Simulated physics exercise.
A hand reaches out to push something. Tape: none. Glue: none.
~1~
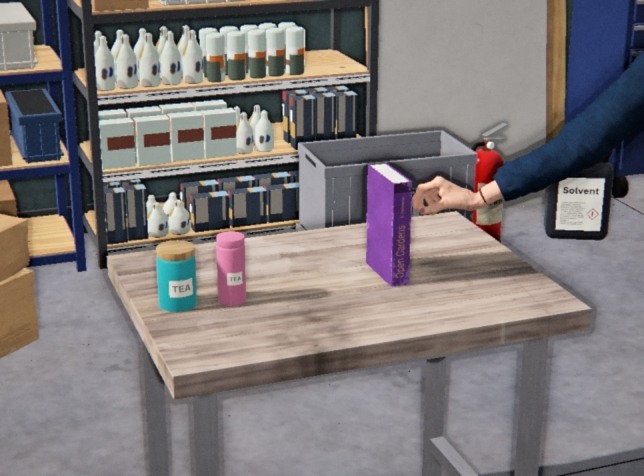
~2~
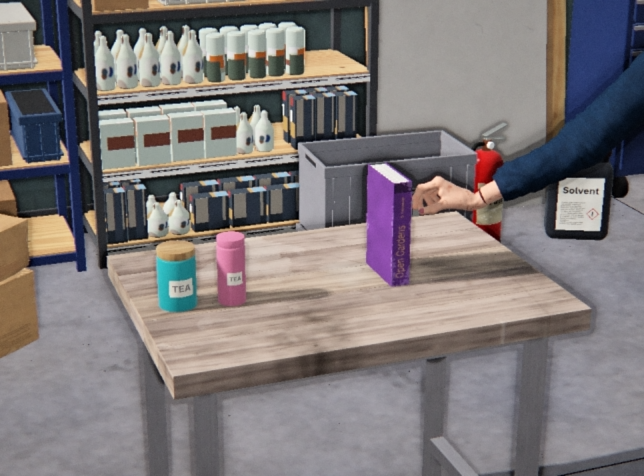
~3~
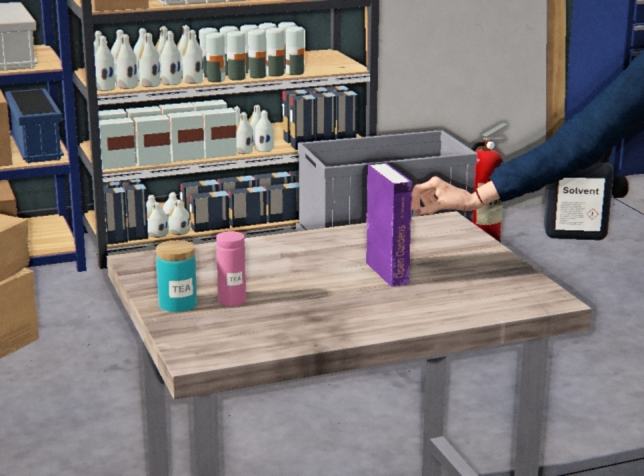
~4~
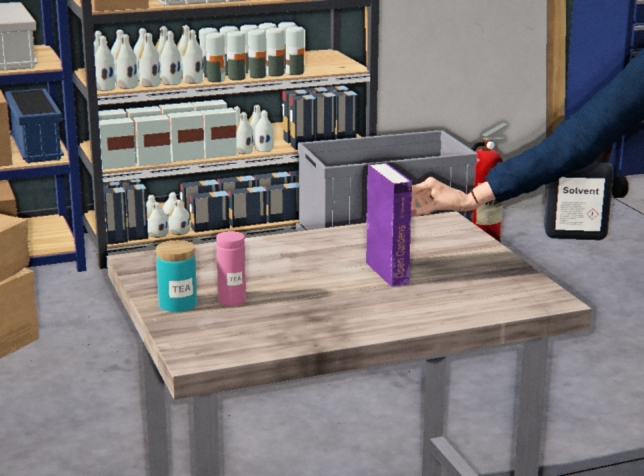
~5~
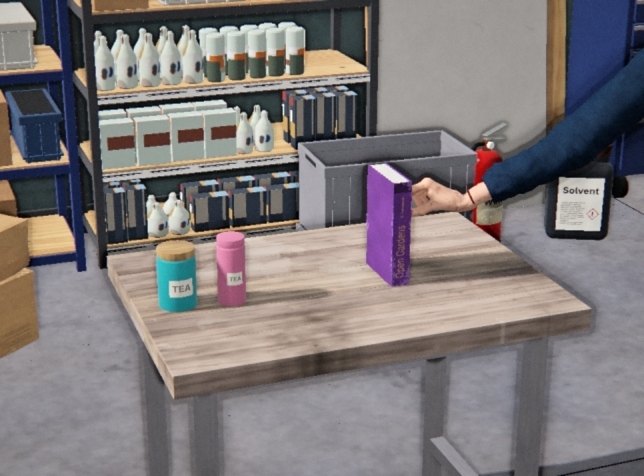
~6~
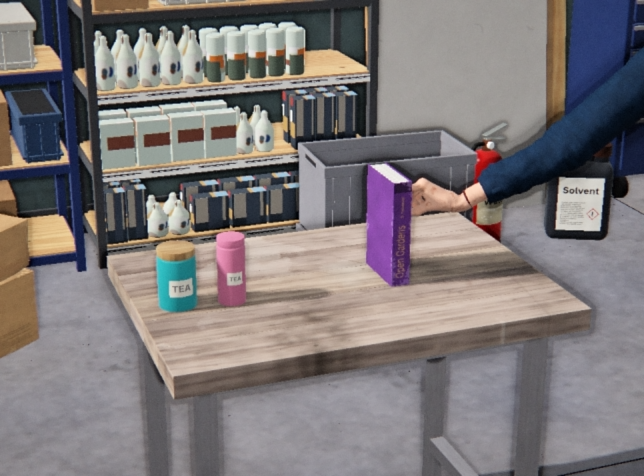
In a storage room with stocked shelves, a hand reaching in from the right stays against an upright purple book on a wooden table, barely moving, while the book and two tea canisters, teal and pink, remain still.
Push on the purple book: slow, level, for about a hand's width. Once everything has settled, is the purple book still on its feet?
No: It keels over.
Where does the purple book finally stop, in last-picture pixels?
Pretty much around (324, 274), I'd say.
Then, 0.60 s later than the last frame, purple book tilted by 42° near (352, 235).
Then, 0.70 s later than the last frame, purple book on its side near (331, 262).
When it is over, lying over on the table, purple book. End places, in pixels of the last picture, purple book near (324, 273).
